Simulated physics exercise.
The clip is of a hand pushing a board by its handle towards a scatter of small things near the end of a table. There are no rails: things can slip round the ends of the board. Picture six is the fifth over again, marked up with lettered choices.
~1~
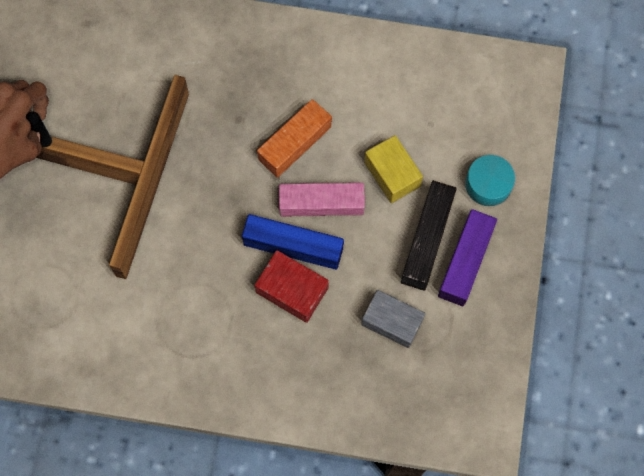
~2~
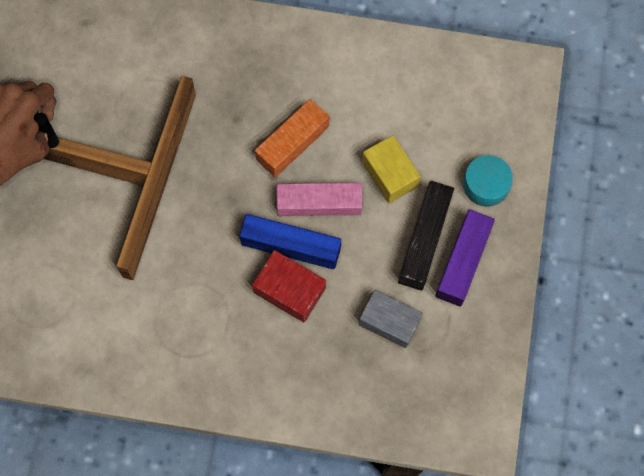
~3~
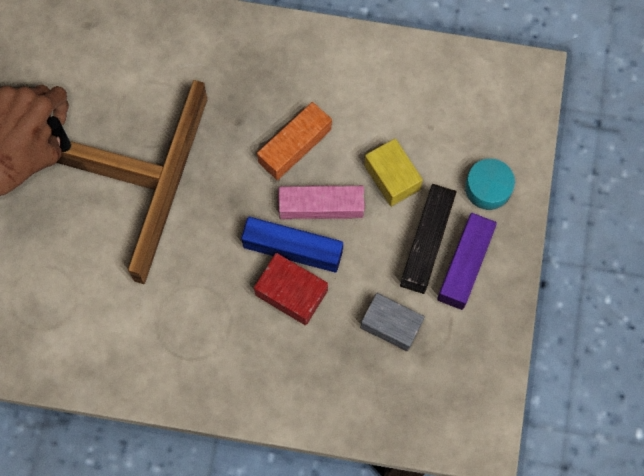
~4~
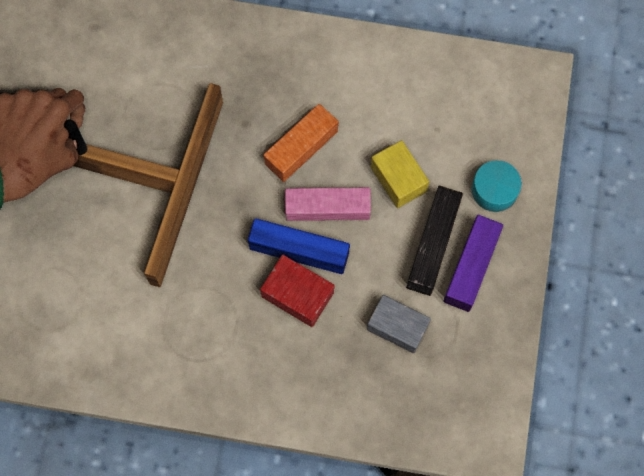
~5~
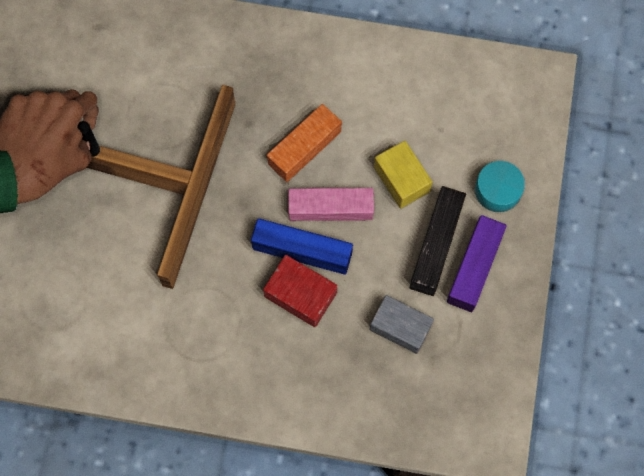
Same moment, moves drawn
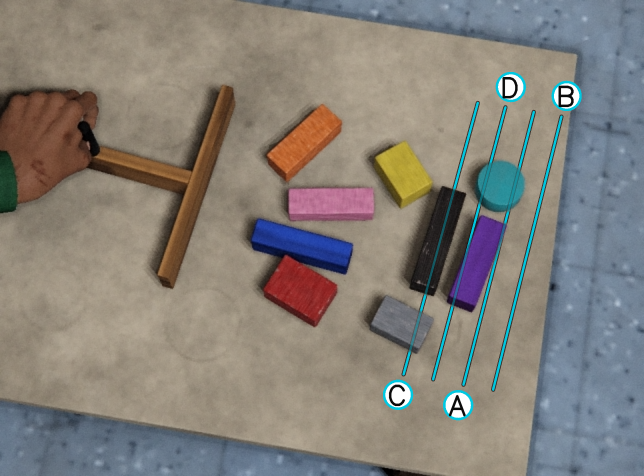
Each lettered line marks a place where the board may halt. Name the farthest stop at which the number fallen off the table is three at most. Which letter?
D is the last line within the limit.
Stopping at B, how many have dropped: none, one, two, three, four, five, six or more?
Six or more.
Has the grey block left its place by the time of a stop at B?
Yes.
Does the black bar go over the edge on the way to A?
Yes.
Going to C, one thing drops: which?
It is the purple stick.
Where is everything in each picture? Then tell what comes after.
The first picture shows orange bar (295, 138); black bar (429, 236); red block (291, 287).
The second picture shows board (155, 170); pink bar (319, 199).
The third picture shows board (167, 174); purple stick (467, 262).
The fourth picture shows board (183, 177); turquoise tin (496, 186).
The fifth picture shows board (196, 179); orange bar (305, 143); black bar (438, 241); red block (300, 292).
On the marked copy, A at (500, 244); B at (528, 249); C at (442, 234); D at (470, 239).
With D. Early on, board (294, 195); red block (310, 291); orange bar (334, 145).
Further on, board (393, 211); purple stick (526, 275); turquoise tin (521, 185).
At the end, board (470, 224); black bar over the edge; purple stick over the edge; three fallen.
As for the rest, A drops five; B drops eight; C is within the limit but short.
